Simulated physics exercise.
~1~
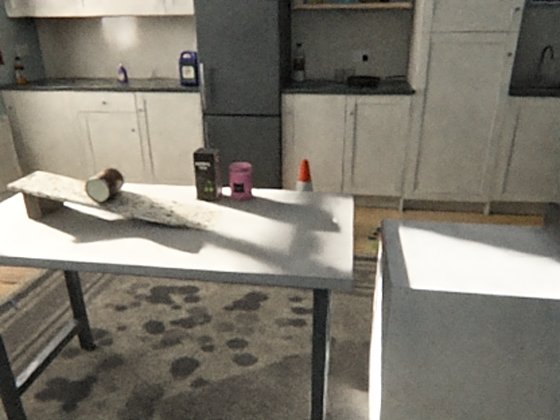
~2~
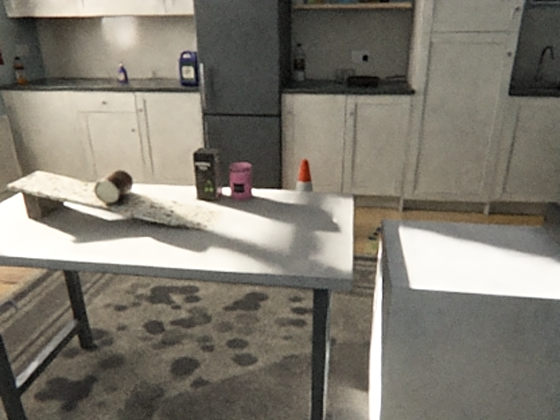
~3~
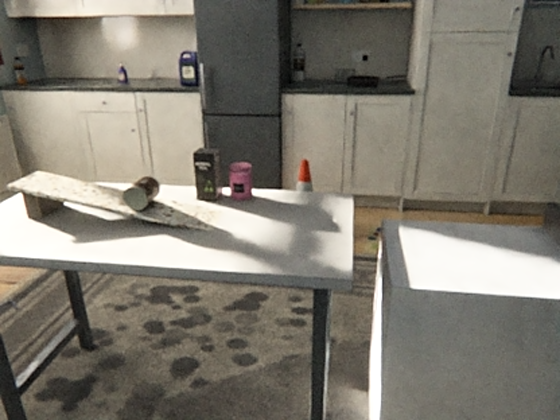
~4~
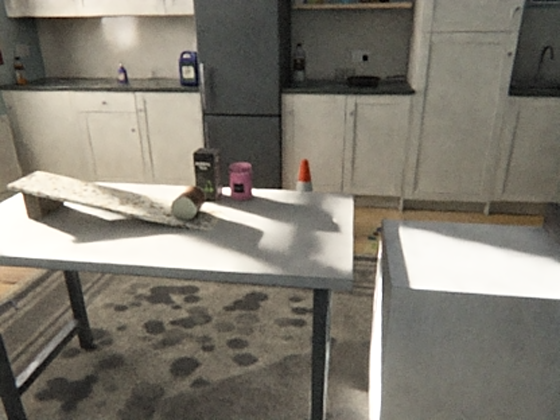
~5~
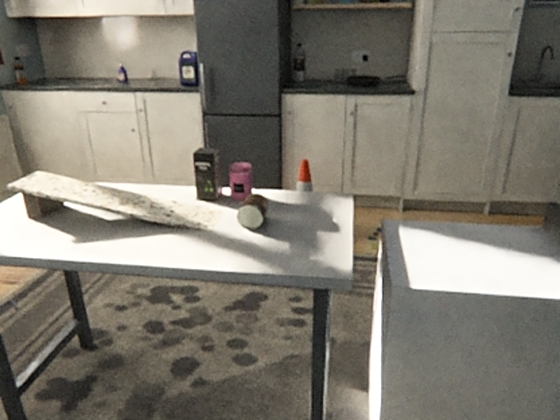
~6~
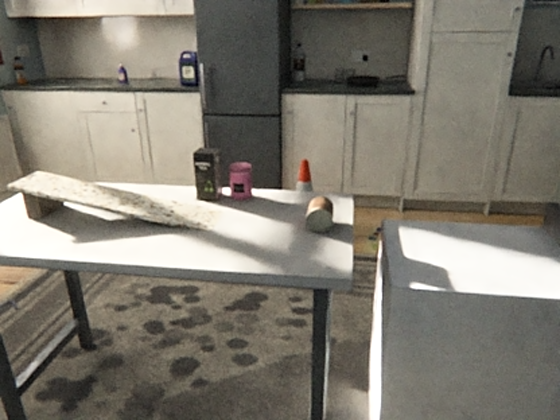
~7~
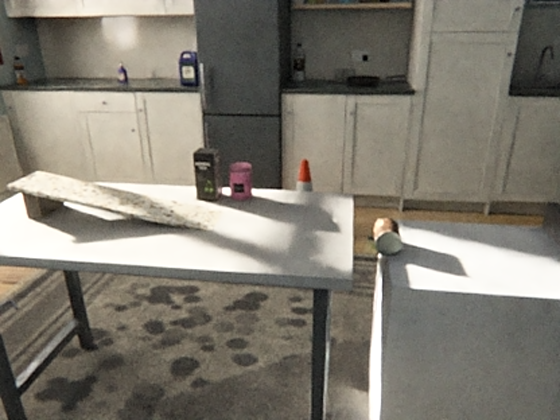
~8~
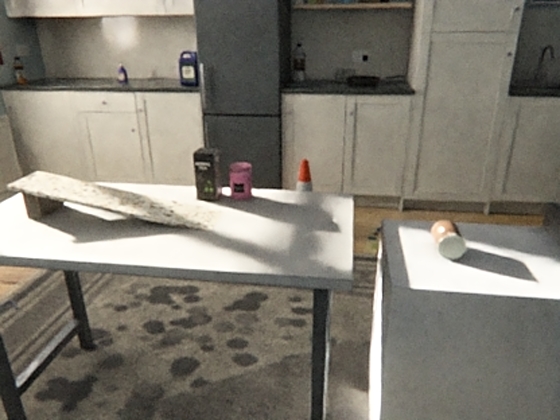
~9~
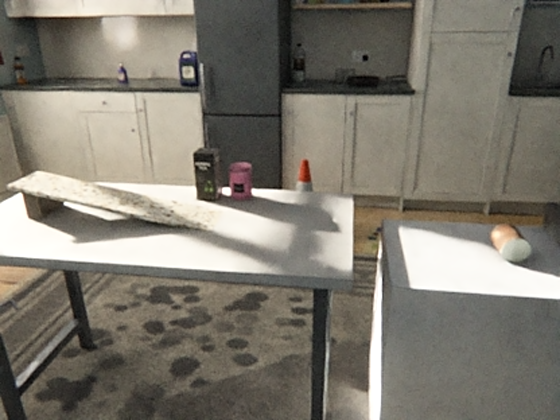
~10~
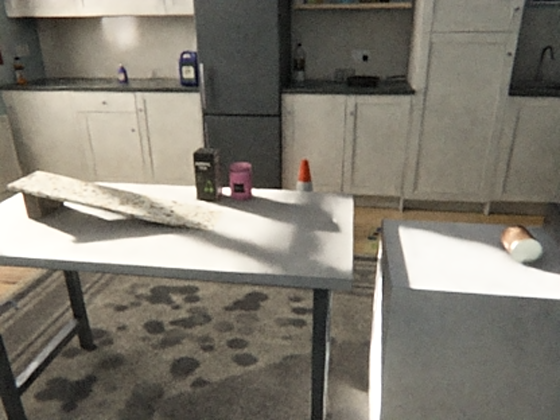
In a sunlit kitchen, a brown tin rolled down a low ramp on a white table, passed a black carton and a pink jar, crossed the gap onto a second white top and ended up lying on its side near the right end.
